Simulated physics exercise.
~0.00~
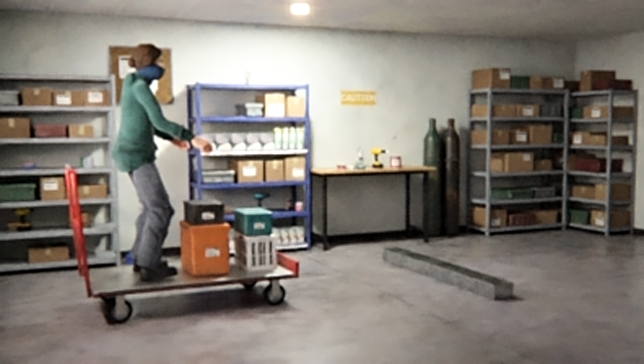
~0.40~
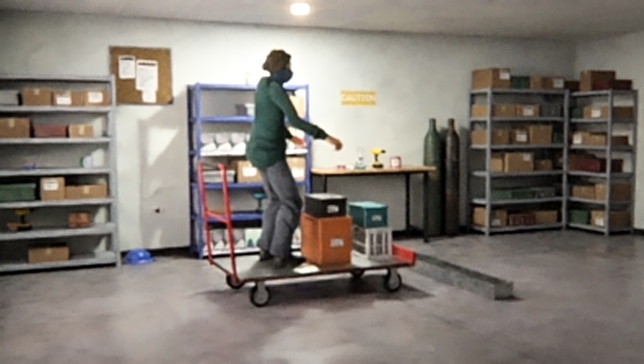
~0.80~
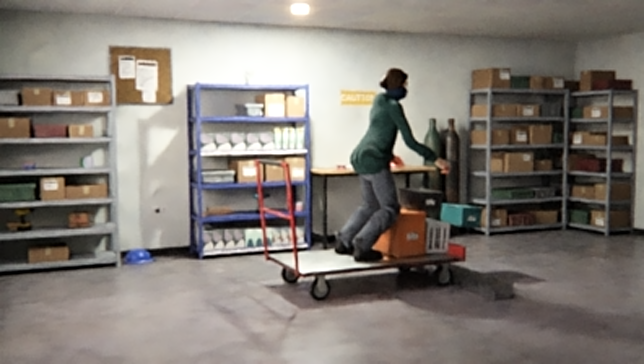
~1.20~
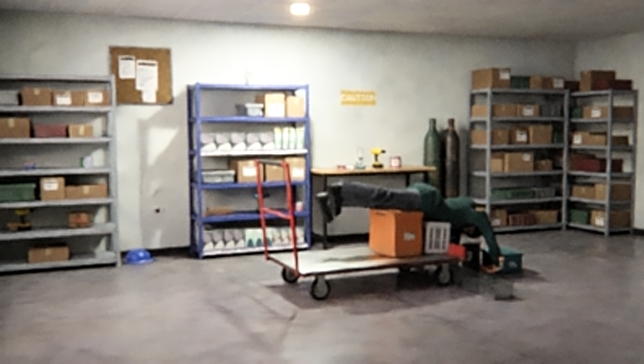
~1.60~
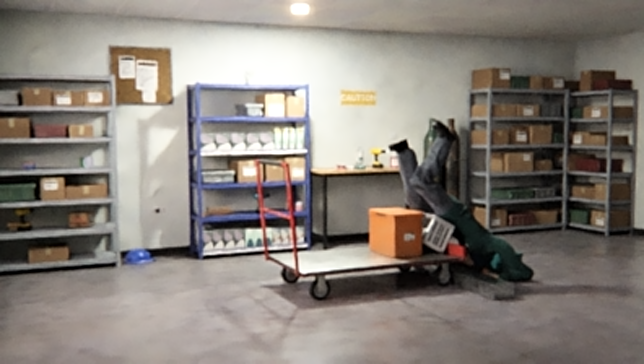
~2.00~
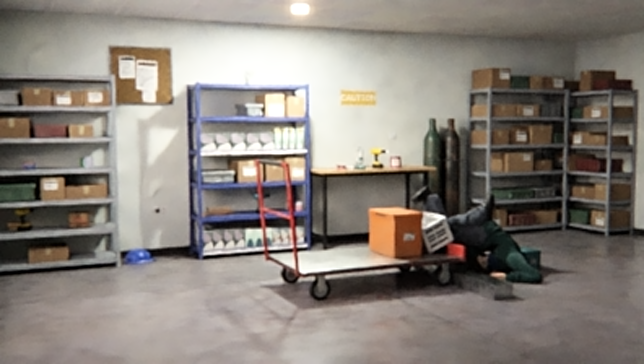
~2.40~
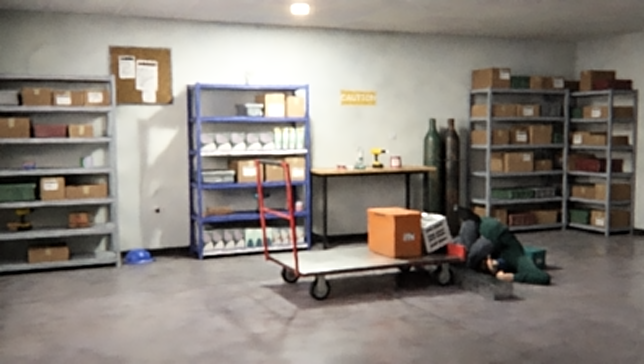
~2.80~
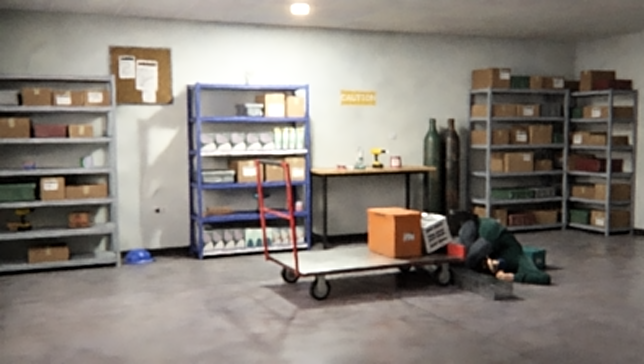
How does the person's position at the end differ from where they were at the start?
At the start the person stands on the trolley at the left of the room. By the end they lie crumpled on the floor further right, just beyond the front of the stopped trolley.
